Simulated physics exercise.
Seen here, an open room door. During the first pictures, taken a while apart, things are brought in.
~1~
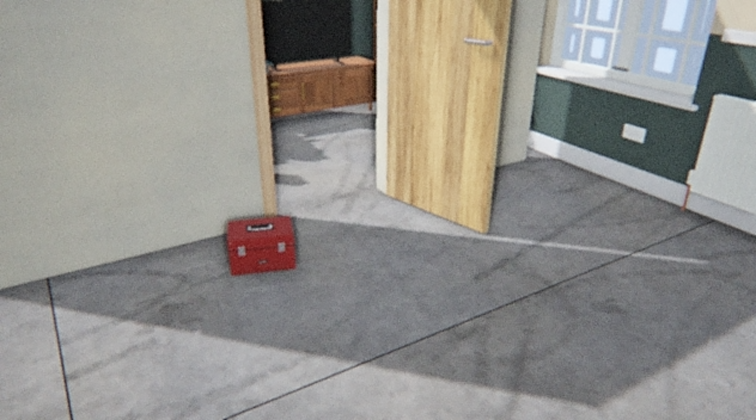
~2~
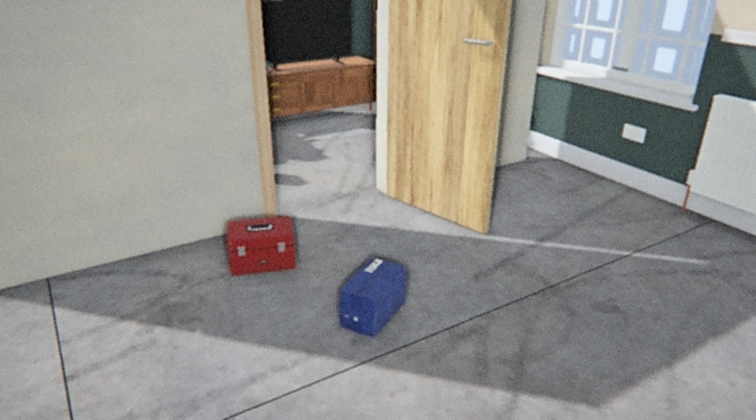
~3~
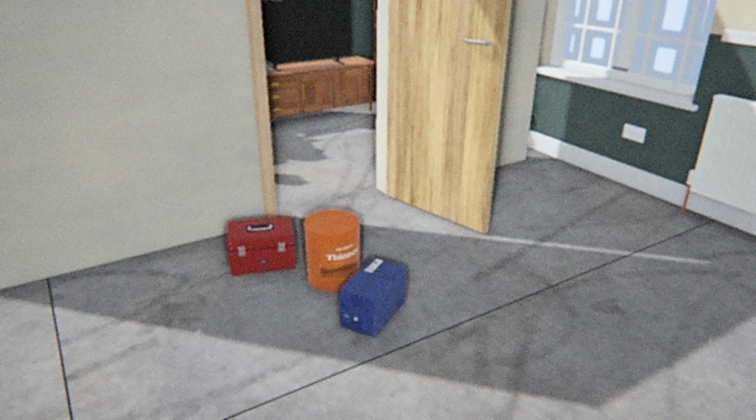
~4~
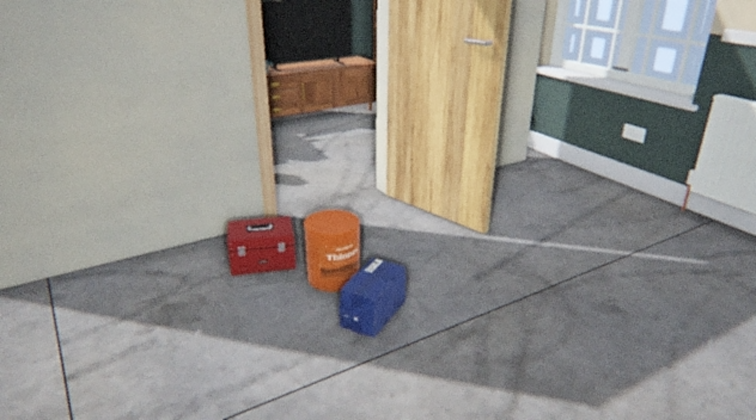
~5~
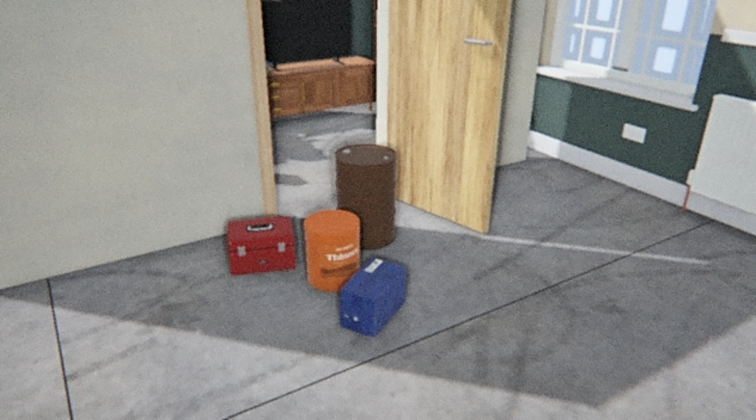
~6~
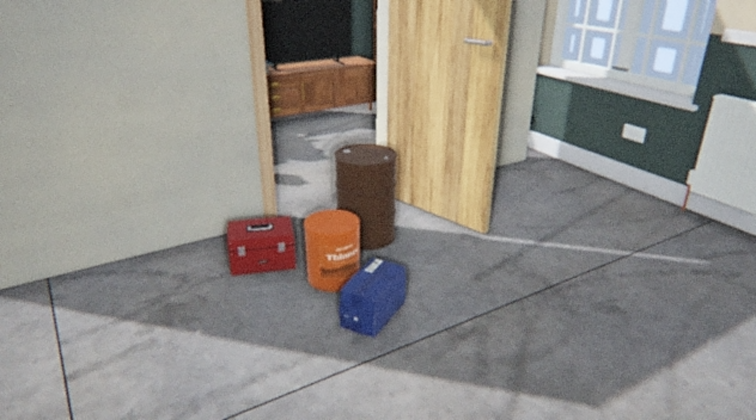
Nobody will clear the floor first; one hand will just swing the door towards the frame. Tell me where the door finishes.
It finishes still partly open.
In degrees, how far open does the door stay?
Near 60° open.
Then, 0.70 s past the last view, open by 87°.
Then, 1.00 s past the last view, open by 72°.
Finally, open by 62°; all 4 still in place. Final places as the last picture's camera would see them, brown drum near (363, 196).
